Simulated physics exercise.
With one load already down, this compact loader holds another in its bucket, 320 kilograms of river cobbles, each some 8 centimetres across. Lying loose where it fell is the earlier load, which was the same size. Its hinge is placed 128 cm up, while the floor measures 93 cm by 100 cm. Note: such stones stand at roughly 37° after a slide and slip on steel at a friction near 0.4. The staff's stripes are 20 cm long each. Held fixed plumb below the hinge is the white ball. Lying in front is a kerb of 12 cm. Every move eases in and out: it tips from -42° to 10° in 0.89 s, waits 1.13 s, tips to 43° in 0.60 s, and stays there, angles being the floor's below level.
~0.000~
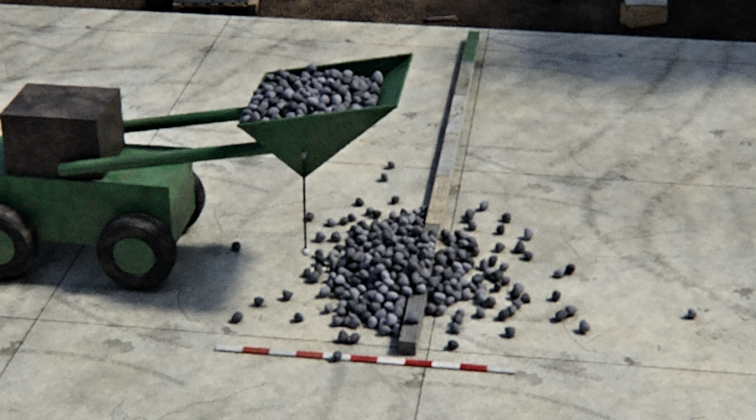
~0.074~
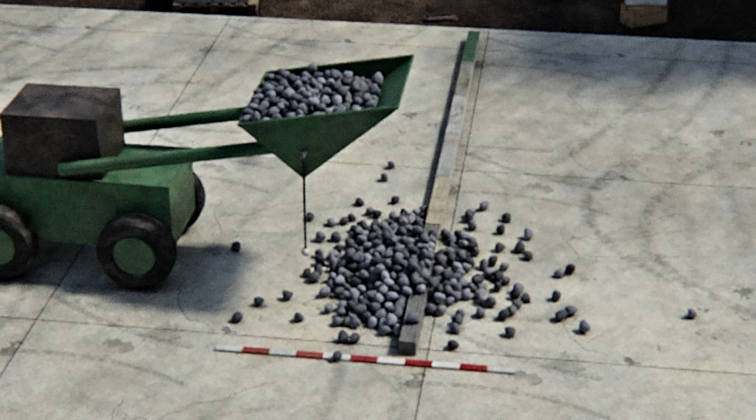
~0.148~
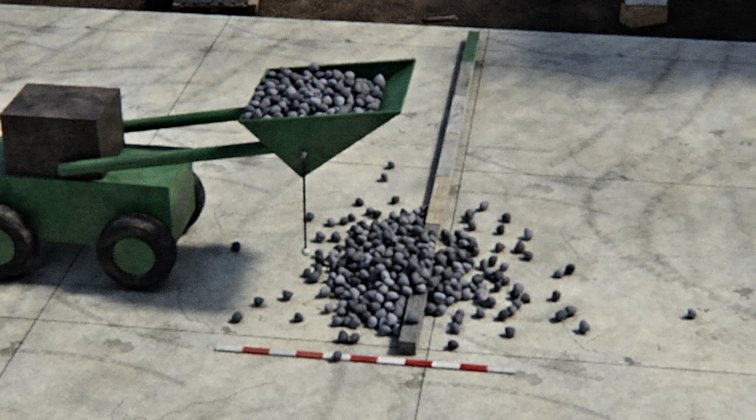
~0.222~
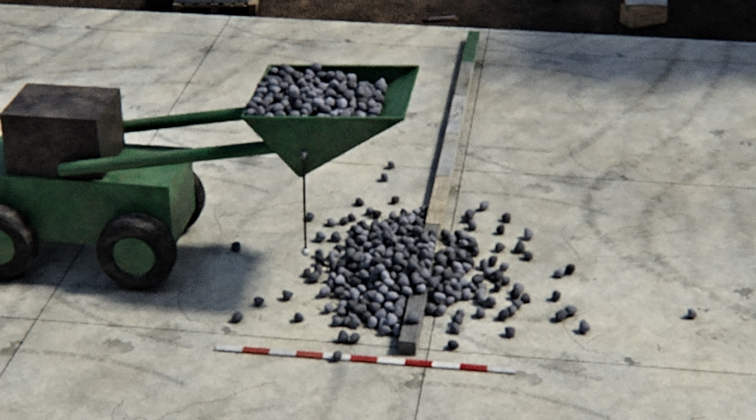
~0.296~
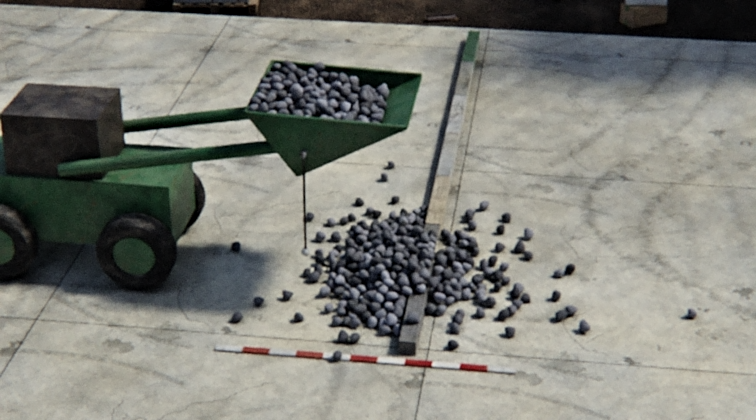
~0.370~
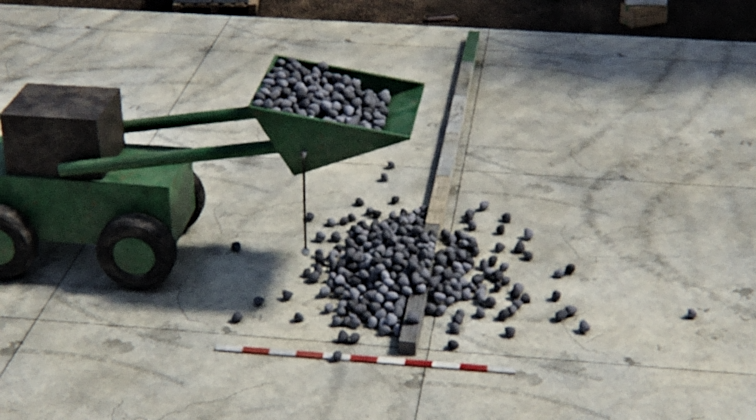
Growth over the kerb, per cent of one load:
70 percent.
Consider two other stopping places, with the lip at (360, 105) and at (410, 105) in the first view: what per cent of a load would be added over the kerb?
Near 30 in a hundred first, near 85 in a hundred second.
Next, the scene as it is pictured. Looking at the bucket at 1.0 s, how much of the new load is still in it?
Close to 100 in a hundred.
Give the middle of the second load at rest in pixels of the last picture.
In the last view, about pixel (450, 263).
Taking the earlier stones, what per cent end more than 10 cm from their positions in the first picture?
I'd say roughly 10 per cent of them.
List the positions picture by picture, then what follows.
Lip at (397, 106), floor tilted -42°, highest stones at (352, 86). The earlier load is highest near (401, 239), 26 cm above ground level, 81 % on this side of the kerb, 20 % over the kerb, in the first frame.
Lip at (398, 108), floor tilted -41°, highest stones at (345, 83); the stones move at 0.1 m/s on average, in the second frame.
Lip at (400, 112), floor tilted -38°, highest stones at (325, 83); the stones move at 0.2 m/s on average, in the third frame.
Lip at (404, 119), floor tilted -34°, highest stones at (313, 79); the stones move at 0.3 m/s on average, in the fourth frame.
The bucket is at -29°, its lip at (407, 128); the top of the load is at (281, 77); the stones move at 0.3 m/s on average, in the fifth frame.
The bucket is at -23°, its lip at (410, 138); the top of the load is at (282, 74); the stones move at 0.3 m/s on average, in the sixth frame.
After 0.7 s the floor is at 2°; in per cent of one load, 100 in the bucket, 81 on this side of the kerb, 20 over the kerb; the foremost stones are at (577, 300).
After 1.0 s the floor is at 10°; in per cent of one load, 100 in the bucket, 81 on this side of the kerb, 20 over the kerb; the foremost stones are at (577, 300).
After 3.1 s the floor is at 43°; in per cent of one load, 2 in the bucket, 127 on this side of the kerb, 71 over the kerb; the foremost stones are at (588, 297).
After 5.6 s the floor is at 43°; in per cent of one load, 0 in the bucket, 111 on this side of the kerb, 89 over the kerb; the foremost stones are at (599, 308). Net gain over the kerb, 70.
